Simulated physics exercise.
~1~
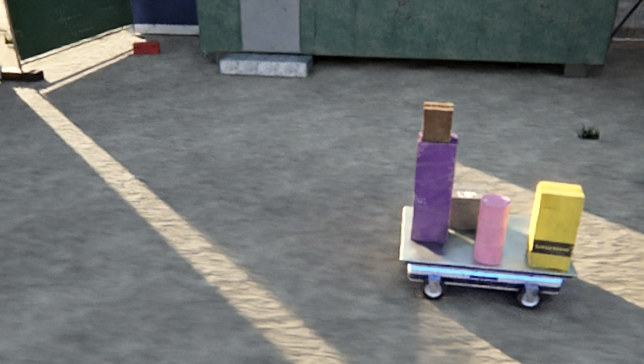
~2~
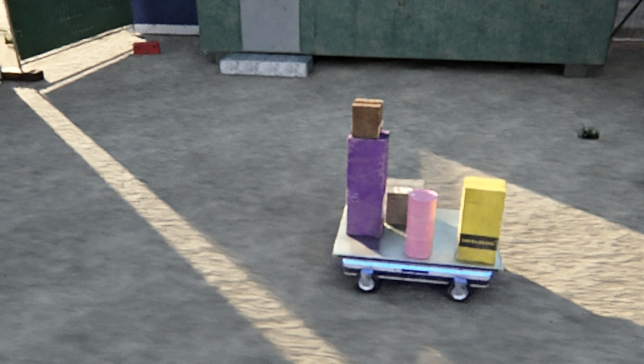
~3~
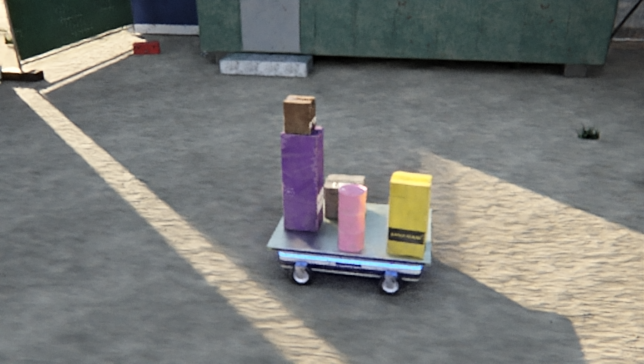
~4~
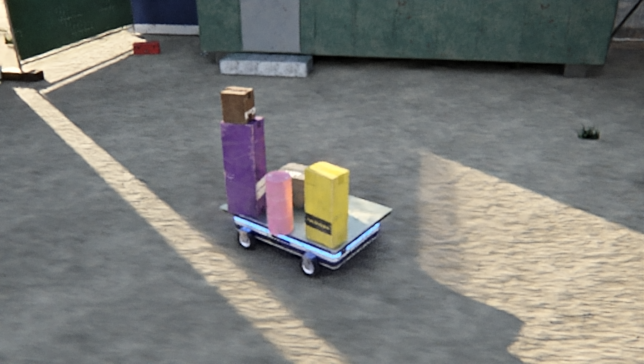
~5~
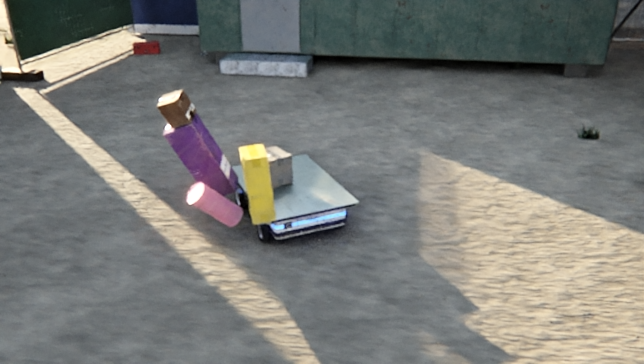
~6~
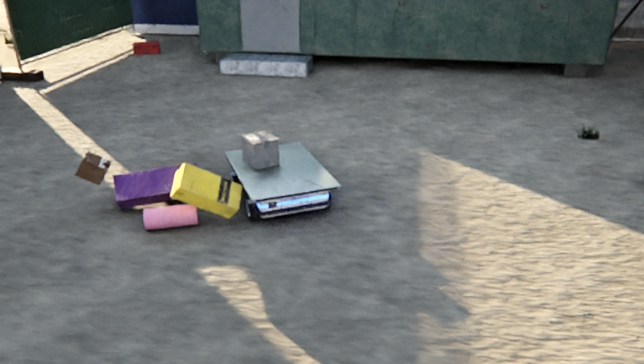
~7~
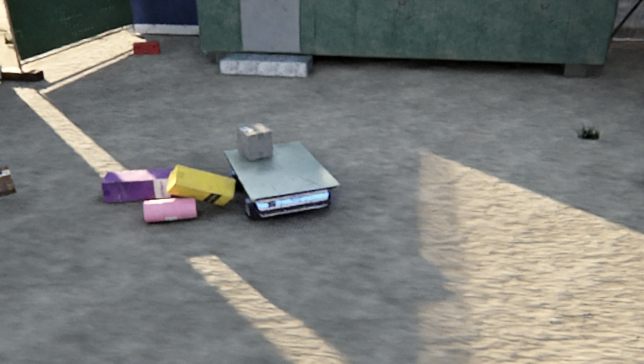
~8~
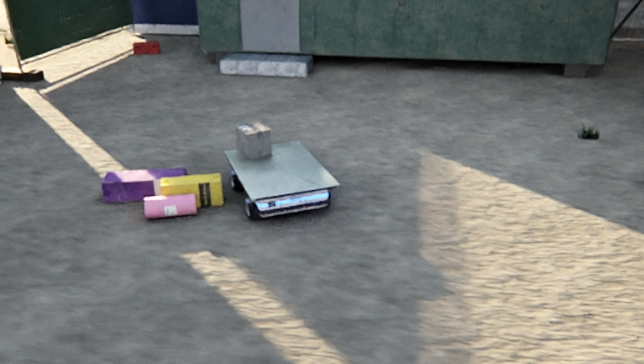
To begin with, a low wheeled cart rolls left across grey ground, carrying a tall purple box with a brown box on top, a pink canister, a small grey parcel and a yellow box. The load stays upright as the cart starts to swing round, its deck turning away. Then the purple box, the brown box and the canister tip off the left side, and the yellow box topples after them. The brown box tumbles away out of view to the left. Finally, the cart stands still with only the grey parcel aboard, the other three lying beside it.
